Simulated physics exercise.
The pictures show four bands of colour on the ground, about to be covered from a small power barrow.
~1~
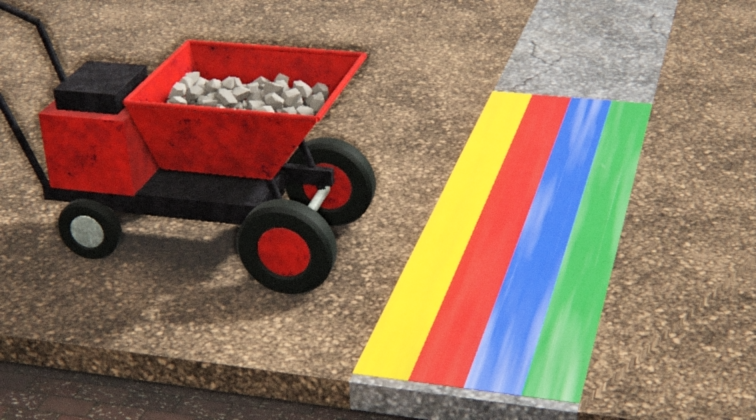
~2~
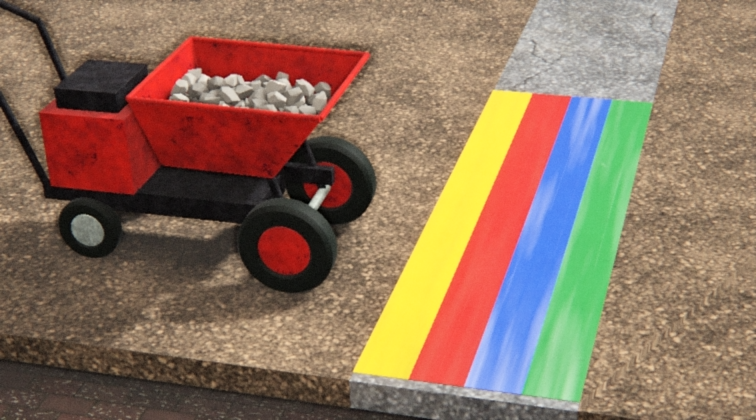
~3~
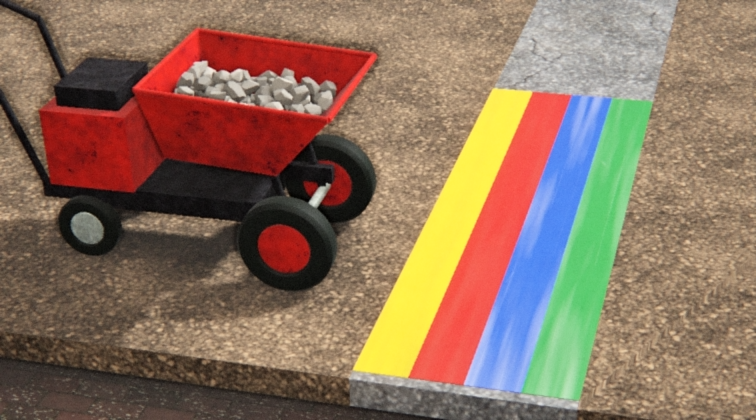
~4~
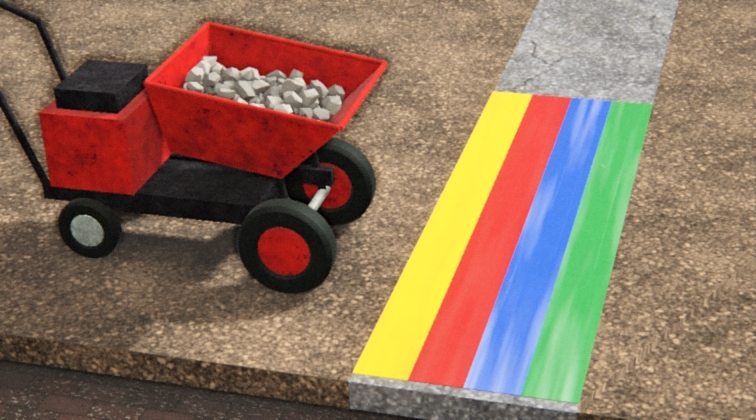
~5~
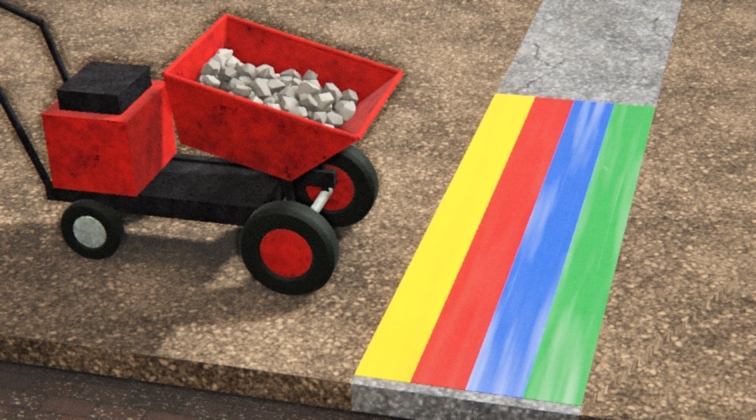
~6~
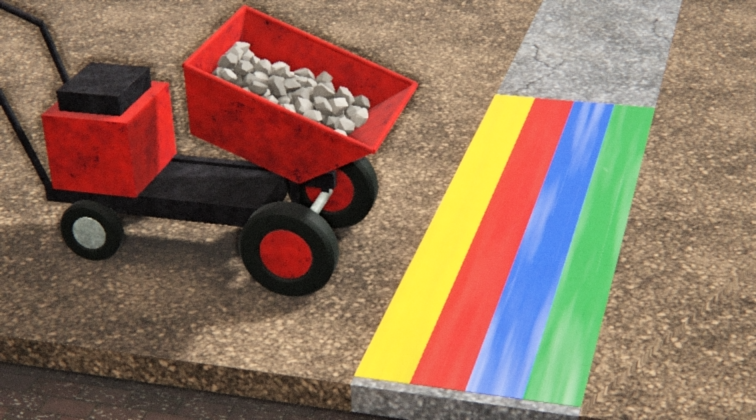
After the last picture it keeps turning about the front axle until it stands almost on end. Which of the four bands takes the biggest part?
The red strip carries the most.
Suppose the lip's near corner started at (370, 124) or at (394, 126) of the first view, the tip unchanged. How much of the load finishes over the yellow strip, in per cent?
Roughly 0 per cent, and 0 per cent.
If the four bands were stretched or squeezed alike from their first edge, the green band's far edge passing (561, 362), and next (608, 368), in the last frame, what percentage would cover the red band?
Near 30 % and 40 %.
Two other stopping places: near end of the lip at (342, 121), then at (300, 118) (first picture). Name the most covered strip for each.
At the first place the blue one, at the second the red strip.
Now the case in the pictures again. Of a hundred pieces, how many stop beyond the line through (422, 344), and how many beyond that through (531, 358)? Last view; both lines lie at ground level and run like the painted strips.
The first gives 80 %, the second 20 %.
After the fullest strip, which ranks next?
Next in line is the blue one.
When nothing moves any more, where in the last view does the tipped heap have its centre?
Close to (512, 272).
Soon, skip tipped steeply; all in the skip.
A while on, skip tipped right over; most in the skip; about a quarter over the red strip; a small part over the blue strip.
Towards the end, skip tipped right over; about a quarter in the skip; a stray few over the yellow strip; about a third over the red strip; about a quarter over the blue strip; a small part over the green strip; a small part off the paint.
Finally, skip tipped right over; a small part in the skip; a stray few over the yellow strip; about a third over the red strip; about a quarter over the blue strip; a small part over the green strip; a small part off the paint.
